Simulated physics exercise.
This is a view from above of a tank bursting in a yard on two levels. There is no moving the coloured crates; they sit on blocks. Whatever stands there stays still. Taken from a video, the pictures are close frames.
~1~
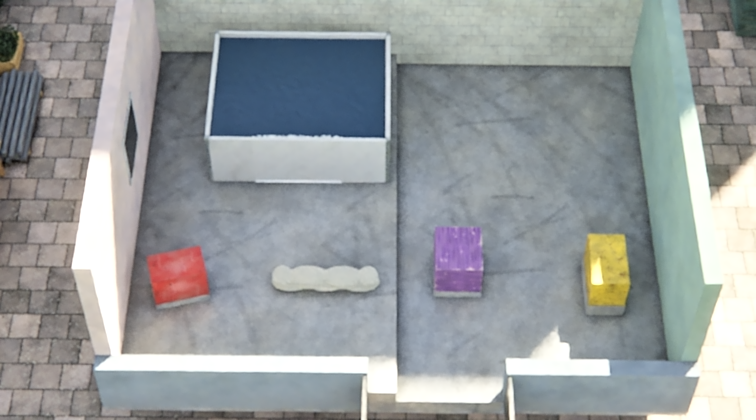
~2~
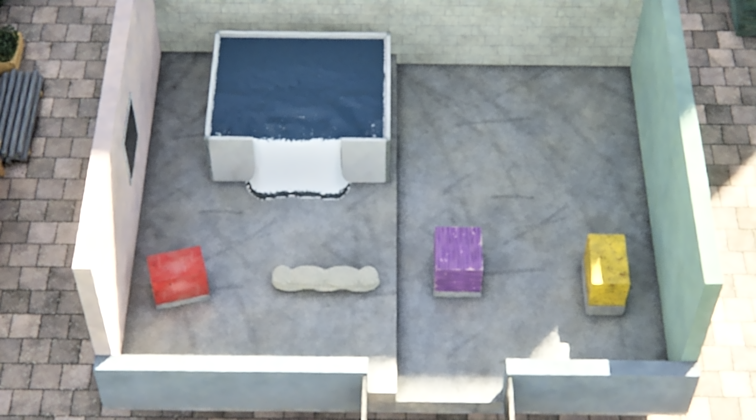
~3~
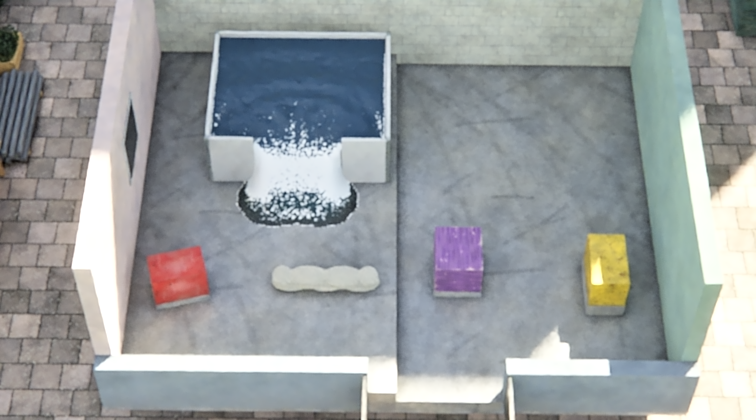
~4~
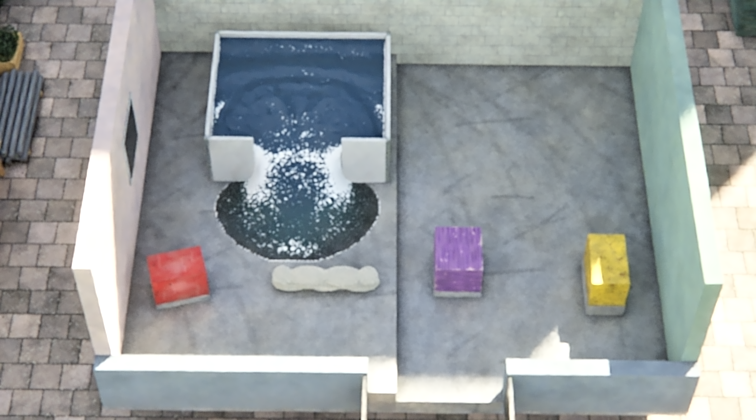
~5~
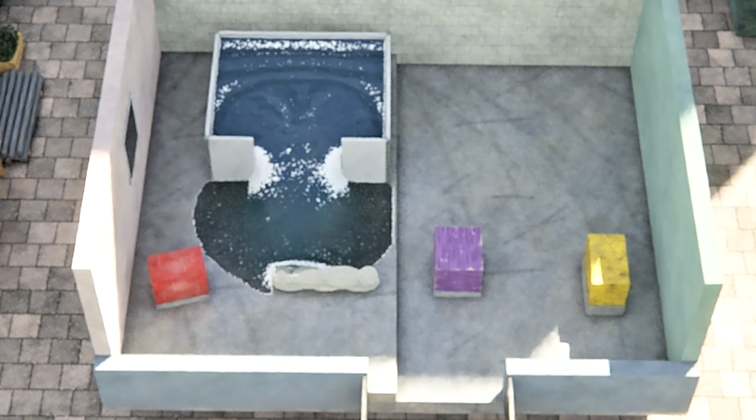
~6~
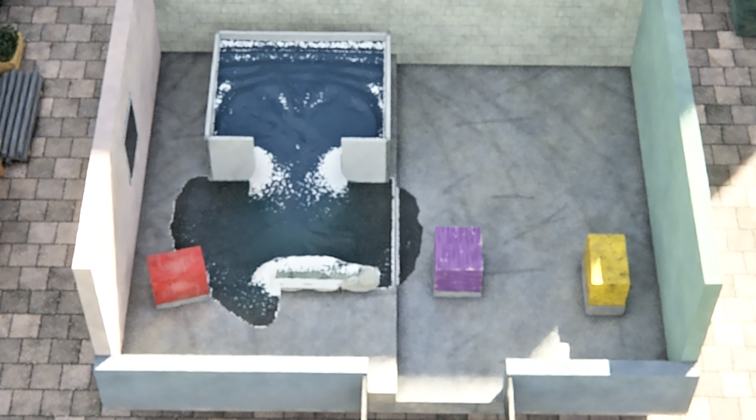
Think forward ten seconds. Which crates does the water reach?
The red crate is reached; the purple crate is reached; the yellow crate is not reached.
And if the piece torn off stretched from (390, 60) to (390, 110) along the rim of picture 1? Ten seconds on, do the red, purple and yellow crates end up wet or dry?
My guess is red remains untouched, purple goes wet, and yellow goes wet.
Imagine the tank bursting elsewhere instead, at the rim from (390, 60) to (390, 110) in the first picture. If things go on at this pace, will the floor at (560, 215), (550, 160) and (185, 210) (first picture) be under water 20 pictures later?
Order as asked: Swamped, swamped, untouched.
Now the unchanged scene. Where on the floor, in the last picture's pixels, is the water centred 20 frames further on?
The water's centre sits above (298, 213).
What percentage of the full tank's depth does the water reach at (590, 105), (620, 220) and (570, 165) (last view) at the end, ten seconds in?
Approx. values, in order: 16 %, 6 %, 12 %.
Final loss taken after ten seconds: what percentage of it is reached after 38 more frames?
Near 75 in a hundred.
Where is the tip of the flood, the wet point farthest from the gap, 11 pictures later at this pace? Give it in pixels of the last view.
The farthest point of the front sits at (618, 388).
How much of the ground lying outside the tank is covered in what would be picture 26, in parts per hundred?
I'd say close to 65 per cent.
A moment on, water covers 30 % of the floor; the red crate water round its plinth, the purple crate water round its plinth, the yellow crate not reached.
Next, water covers 45 % of the floor; the red crate water round its plinth, the purple crate water round its plinth, the yellow crate not reached.
Then, water covers 65 % of the floor; the red crate water round its plinth, the purple crate water round its plinth, the yellow crate water round its plinth.
Later, water covers 95 % of the floor; the red crate water round its plinth, the purple crate water round its plinth, the yellow crate water round its plinth.
In the end, water covers 95 % of the floor; the red crate was topped, the purple crate was topped, the yellow crate stayed above the water.
